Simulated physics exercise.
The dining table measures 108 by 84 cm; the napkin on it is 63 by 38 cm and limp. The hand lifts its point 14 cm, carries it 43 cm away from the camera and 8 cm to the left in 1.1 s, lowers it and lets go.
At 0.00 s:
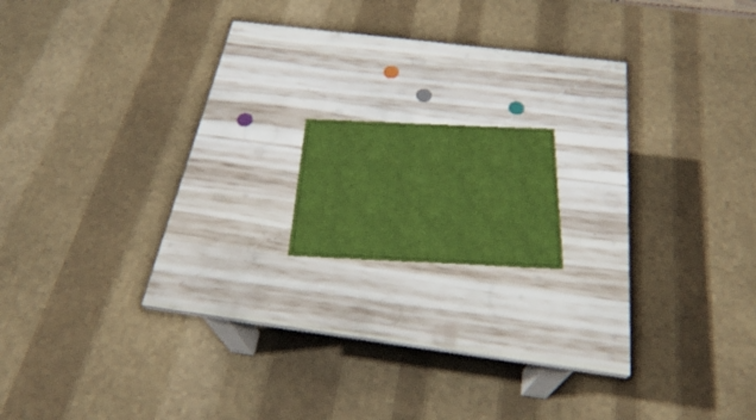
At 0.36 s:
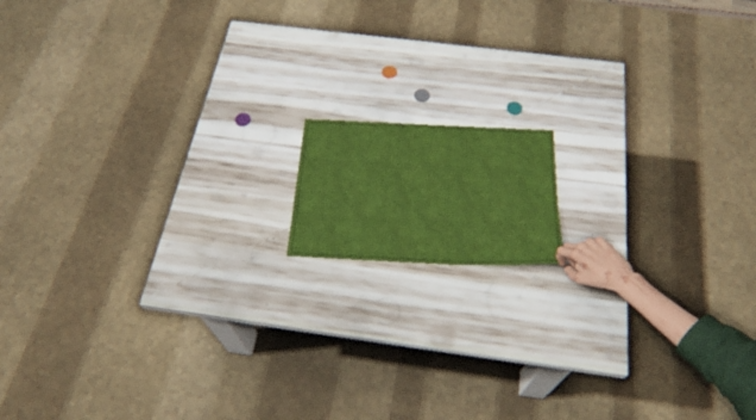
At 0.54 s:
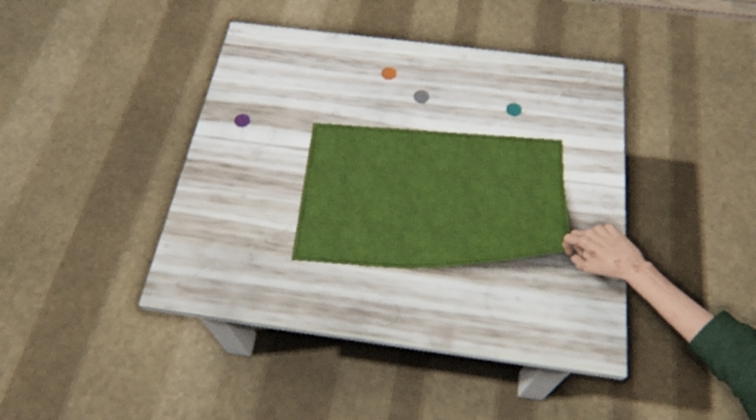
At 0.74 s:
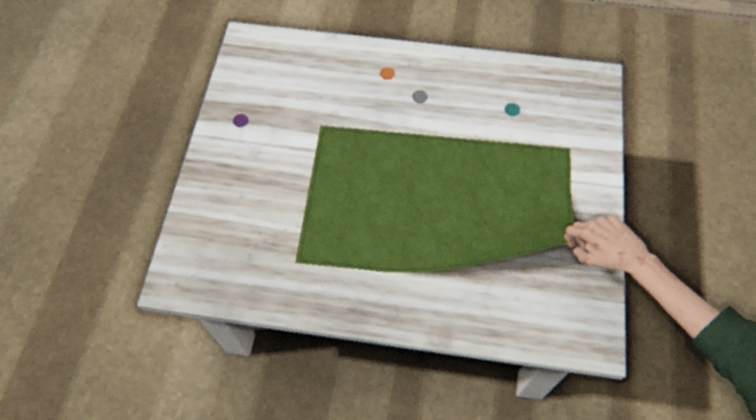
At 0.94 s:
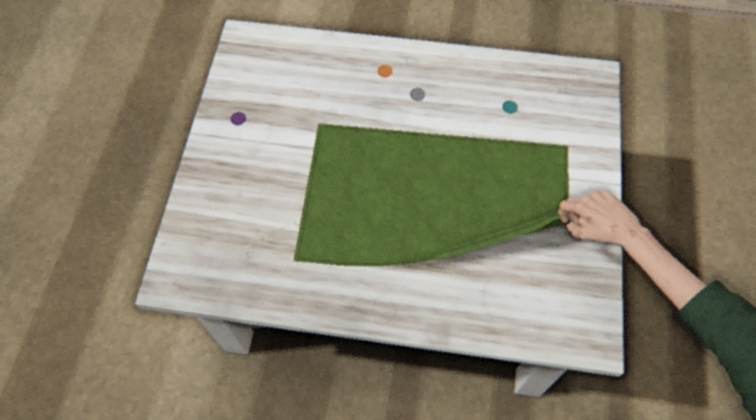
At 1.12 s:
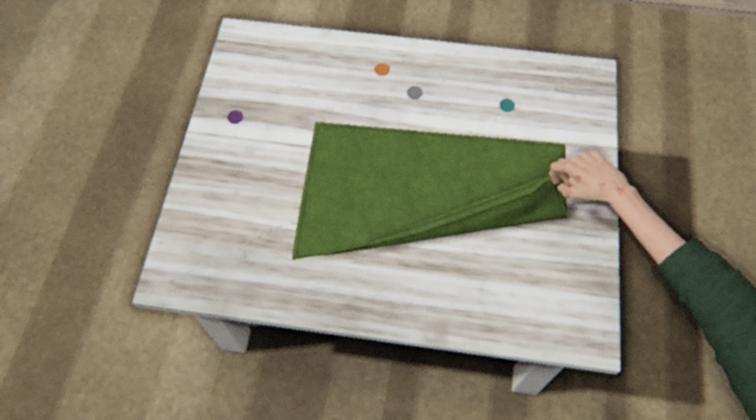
A hand reached in from the right, pinched the near right corner of a green cloth on a whitewashed table, lifted it and drew it back toward the far side, folding the cloth's edge over.
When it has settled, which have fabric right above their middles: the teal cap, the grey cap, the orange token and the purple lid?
The teal cap gets covered, the grey cap stays uncovered, the orange token remains in the open, the purple lid remains in the open.
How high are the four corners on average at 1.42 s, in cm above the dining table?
About 4 cm.
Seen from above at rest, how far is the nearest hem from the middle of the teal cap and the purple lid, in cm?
About 2 cm, 23 cm.
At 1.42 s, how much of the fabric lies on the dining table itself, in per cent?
Some 60 per cent.
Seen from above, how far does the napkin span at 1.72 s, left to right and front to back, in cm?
Some 64 cm across and 40 cm deep.
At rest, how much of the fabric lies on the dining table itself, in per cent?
Some 60 per cent.
By 1.4 s, 60 % of it is down, spanning 63 by 30 cm, above no small thing.
By 1.7 s, 50 % of it is down, spanning 63 by 39 cm, above no small thing.
By 2.0 s, 55 % of it is down, spanning 63 by 40 cm, above teal cap.
By 2.3 s, 60 % of it is down, spanning 63 by 42 cm, above teal cap.
By 3.3 s, 60 % of it is down, spanning 63 by 45 cm, above teal cap.
